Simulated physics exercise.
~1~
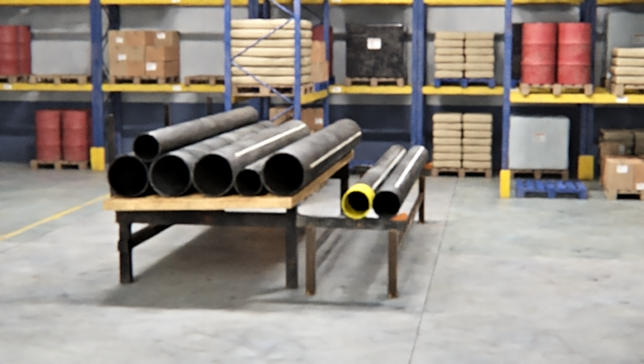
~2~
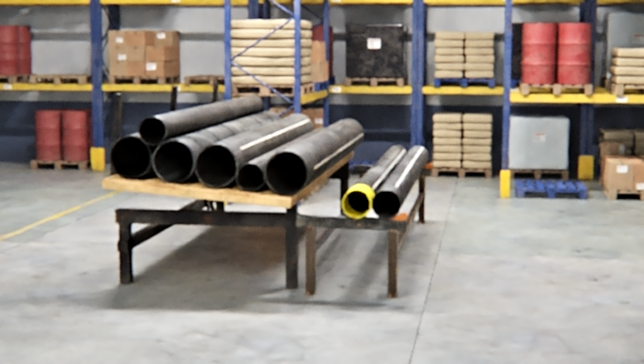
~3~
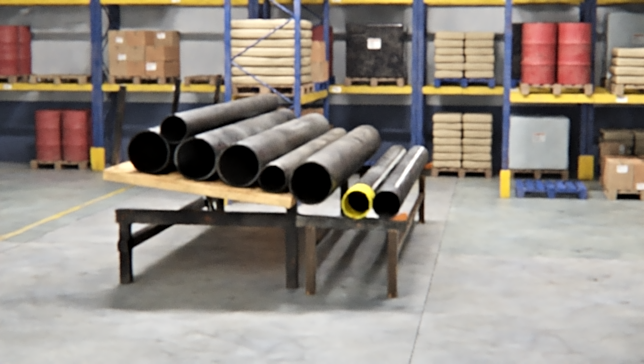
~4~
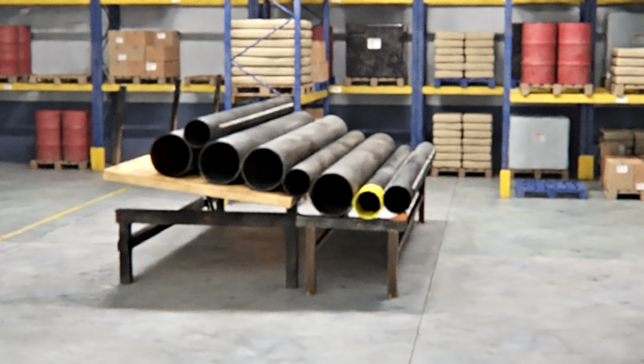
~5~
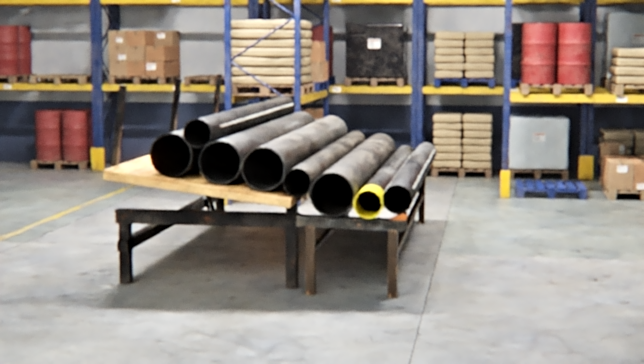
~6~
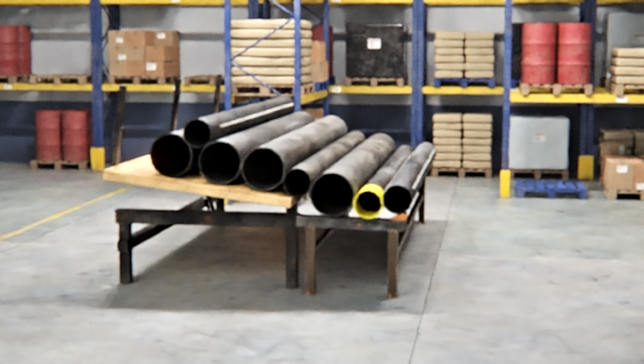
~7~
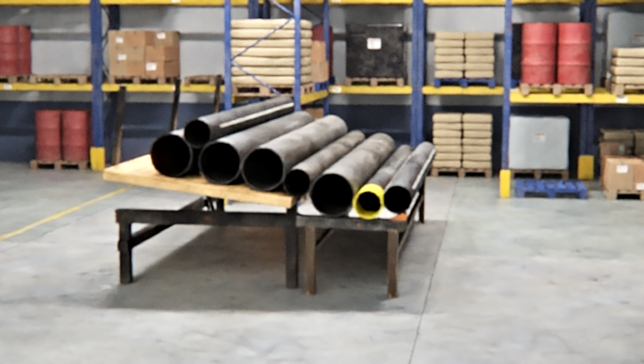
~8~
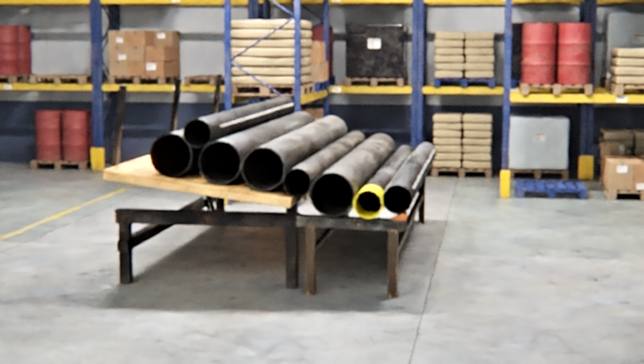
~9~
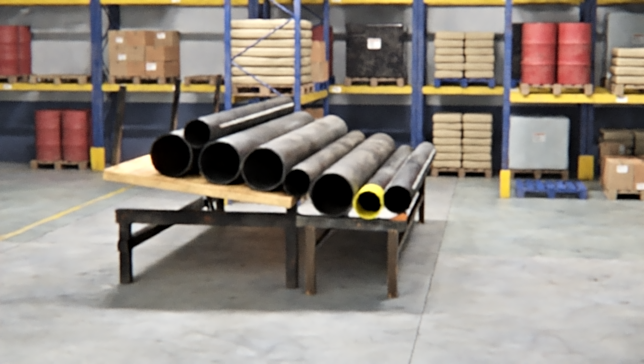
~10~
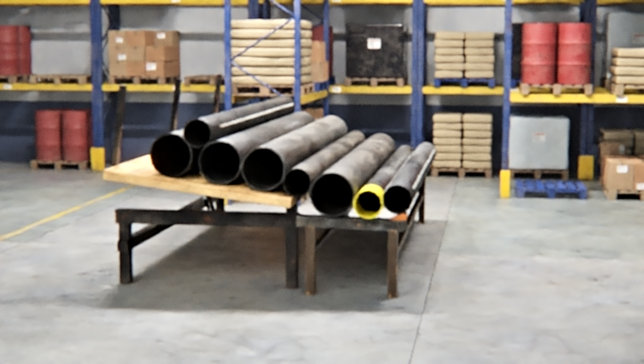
The clip shows black pipes on a wooden-topped table beside a lower rack in a warehouse. The tabletop tilts down to the right and the pipes roll that way, one crossing onto the rack against the yellow-ended pipe, which shifts slightly right and rests there, all lying still.
